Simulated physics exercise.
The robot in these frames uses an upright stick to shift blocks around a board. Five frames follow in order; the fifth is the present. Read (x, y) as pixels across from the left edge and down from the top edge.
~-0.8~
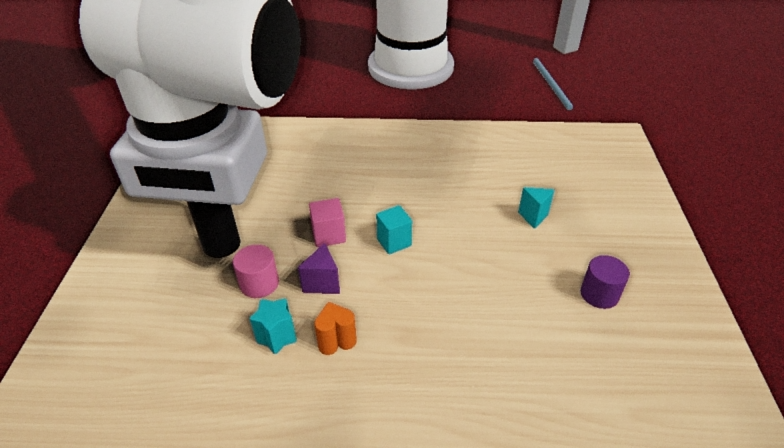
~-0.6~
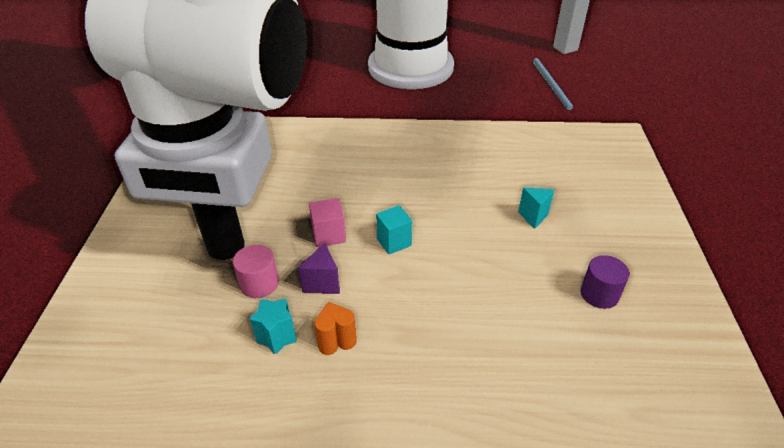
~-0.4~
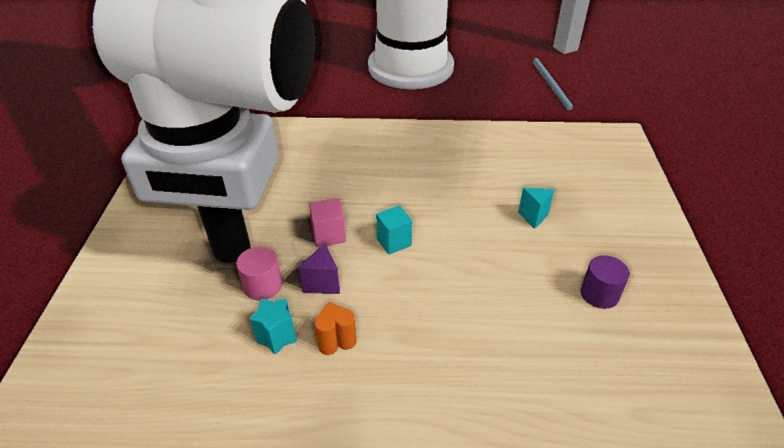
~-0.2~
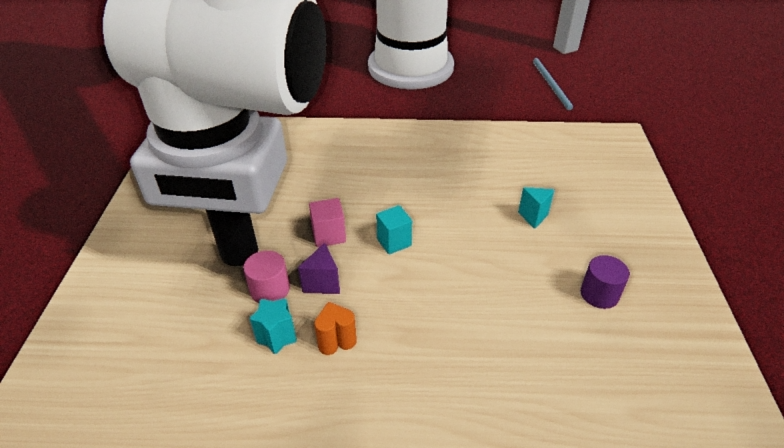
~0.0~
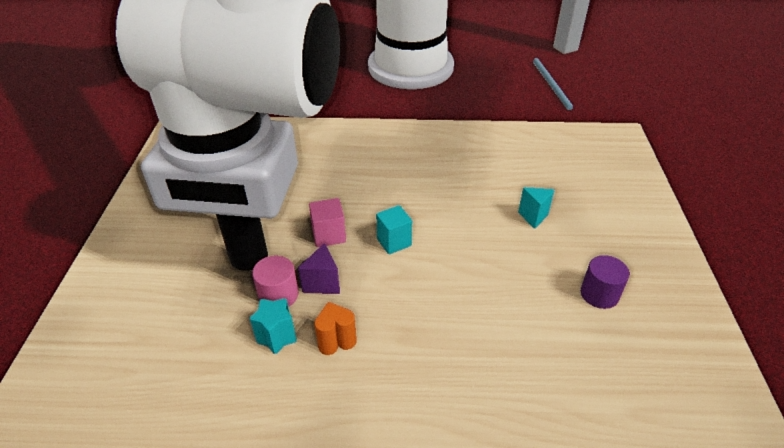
A white robot arm at the left lowers a black stick onto a pale wooden table, seen from above and in front by a still camera. Around it sit a pink cylinder, pink and turquoise cubes, a purple triangular block, a turquoise star and an orange heart, with a turquoise triangular block and purple cylinder at right. The stick slides slightly right and nearer, then pushes the pink cylinder a short way toward the purple triangular block.
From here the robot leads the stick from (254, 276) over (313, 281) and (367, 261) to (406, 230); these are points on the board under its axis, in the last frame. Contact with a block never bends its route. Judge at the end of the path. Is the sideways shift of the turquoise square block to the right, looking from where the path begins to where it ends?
No
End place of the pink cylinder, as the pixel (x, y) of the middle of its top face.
The pink cylinder ends near (305, 287).
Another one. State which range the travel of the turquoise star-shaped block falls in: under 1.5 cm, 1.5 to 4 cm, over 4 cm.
The answer will be the short band, under 1.5 cm.
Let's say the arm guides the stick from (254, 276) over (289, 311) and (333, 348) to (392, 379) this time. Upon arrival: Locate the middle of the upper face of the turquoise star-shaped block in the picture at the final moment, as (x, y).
Its top middle: (283, 335).
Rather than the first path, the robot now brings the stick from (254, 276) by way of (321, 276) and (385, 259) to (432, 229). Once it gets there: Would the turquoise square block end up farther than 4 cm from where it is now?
Final answer: Yes.
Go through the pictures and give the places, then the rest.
Lower end of the stick (222, 245), tops of blocks, turquoise star-shaped block (271, 312), pink cylinder (253, 258), purple triangular block (320, 259), pink square block (326, 210), turquoise square block (394, 217), in the first picture.
Stick (226, 247), blocks as before, in the second picture.
Stick (232, 250), pink cylinder (257, 260), in the third picture.
Stick (240, 253), pink cylinder (264, 264), in the fourth picture.
Stick (249, 257), turquoise star-shaped block (271, 312), pink cylinder (273, 270), purple triangular block (320, 259), pink square block (326, 210), turquoise square block (394, 217), in the fifth picture.
What follows on the original path. One third of the way, stick (311, 263); pink cylinder (305, 287); purple triangular block (340, 264), turned 30° anticlockwise.
Two thirds of the way, stick (366, 242); pink cylinder (305, 287); purple triangular block (365, 264), turned 20° clockwise.
At the end, stick (407, 212); turquoise star-shaped block not moved; pink cylinder (305, 287); purple triangular block (365, 264), turned 20° clockwise; pink square block not moved; turquoise square block (431, 192).
